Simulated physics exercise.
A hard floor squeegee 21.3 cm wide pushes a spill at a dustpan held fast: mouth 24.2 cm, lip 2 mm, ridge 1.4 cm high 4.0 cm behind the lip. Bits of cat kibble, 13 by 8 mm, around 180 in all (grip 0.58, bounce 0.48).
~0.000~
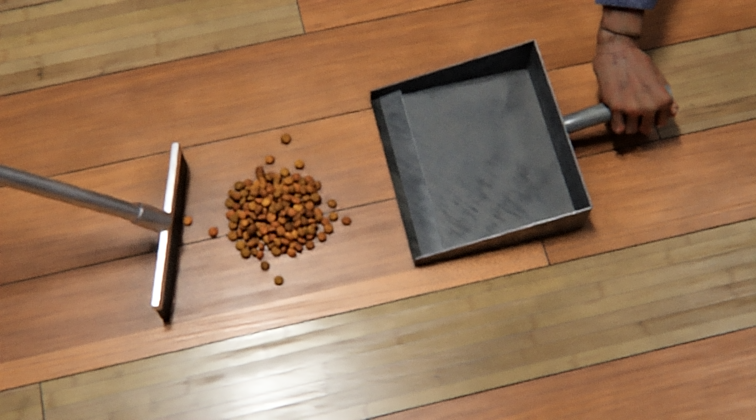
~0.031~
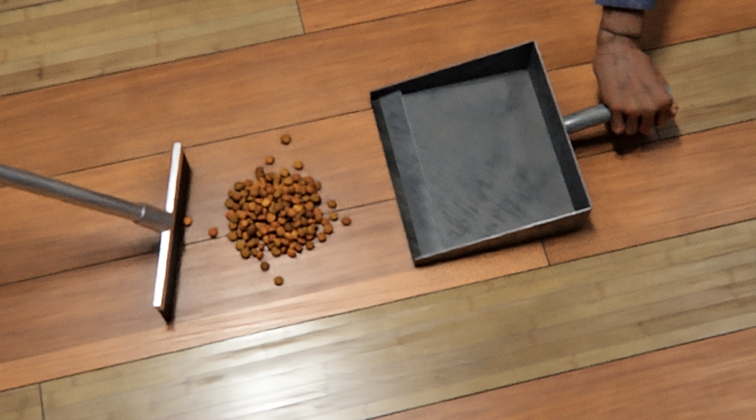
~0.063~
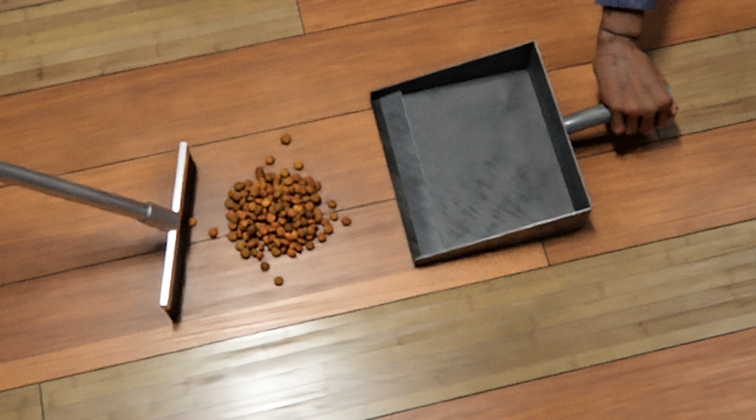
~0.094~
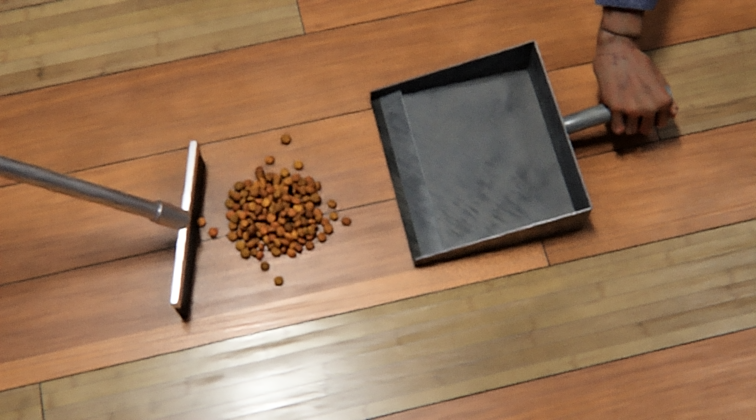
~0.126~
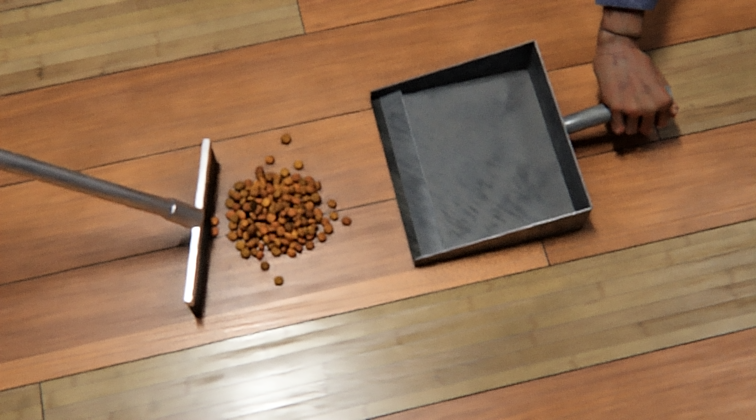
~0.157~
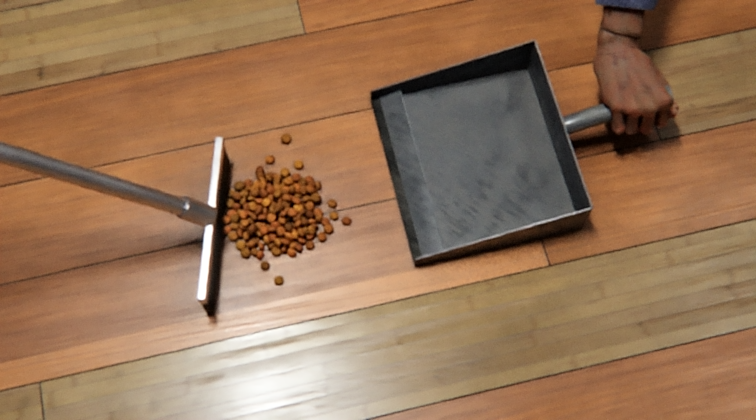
A squeegee with a straight, pale-edged blade and a grey metal handle slides slowly to the right across a floor of reddish-brown and tan wooden planks, seen from above by a still camera. A loose heap of small brown kibble lies between it and a dark grey metal dustpan, whose handle a hand grips at upper right. The blade closes the gap and reaches the heap's left edge, nudging a stray bit or two, while the rest, the pan and the hand stay still.
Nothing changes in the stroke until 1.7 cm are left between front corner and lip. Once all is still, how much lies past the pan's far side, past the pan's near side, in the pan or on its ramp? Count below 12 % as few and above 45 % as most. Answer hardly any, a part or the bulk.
Far side hardly any, near side hardly any, pan a part.
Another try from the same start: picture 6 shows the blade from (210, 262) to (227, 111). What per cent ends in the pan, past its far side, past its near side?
Pan 5, far 0, near 0.
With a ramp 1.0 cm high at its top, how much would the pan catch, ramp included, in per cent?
In that case some 25 per cent.
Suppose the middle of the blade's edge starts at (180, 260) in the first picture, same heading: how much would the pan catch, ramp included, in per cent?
Some 25 per cent.
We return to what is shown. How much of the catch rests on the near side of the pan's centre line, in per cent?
Roughly 60 per cent.
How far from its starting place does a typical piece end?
Some 14 cm.
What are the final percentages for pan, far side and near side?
Far side 0; near side 5; pan 20.
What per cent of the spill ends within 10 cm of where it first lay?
Some 0 per cent.
After 0.35 s, middle of the blade 14 cm from the lip; 0 % over the lip, far side 0 %, near side 0 %.
After 0.47 s, middle of the blade 8 cm from the lip; 0 % over the lip, far side 0 %, near side 5 %.
Then, at 0.73 s, middle of the blade 5 cm from the lip; 20 % over the lip, far side 0 %, near side 5 %.
In the end, at 1.1 s, far side 0 %, near side 5 %, pan 20 %, in front of the lip or behind the blade 75 %.
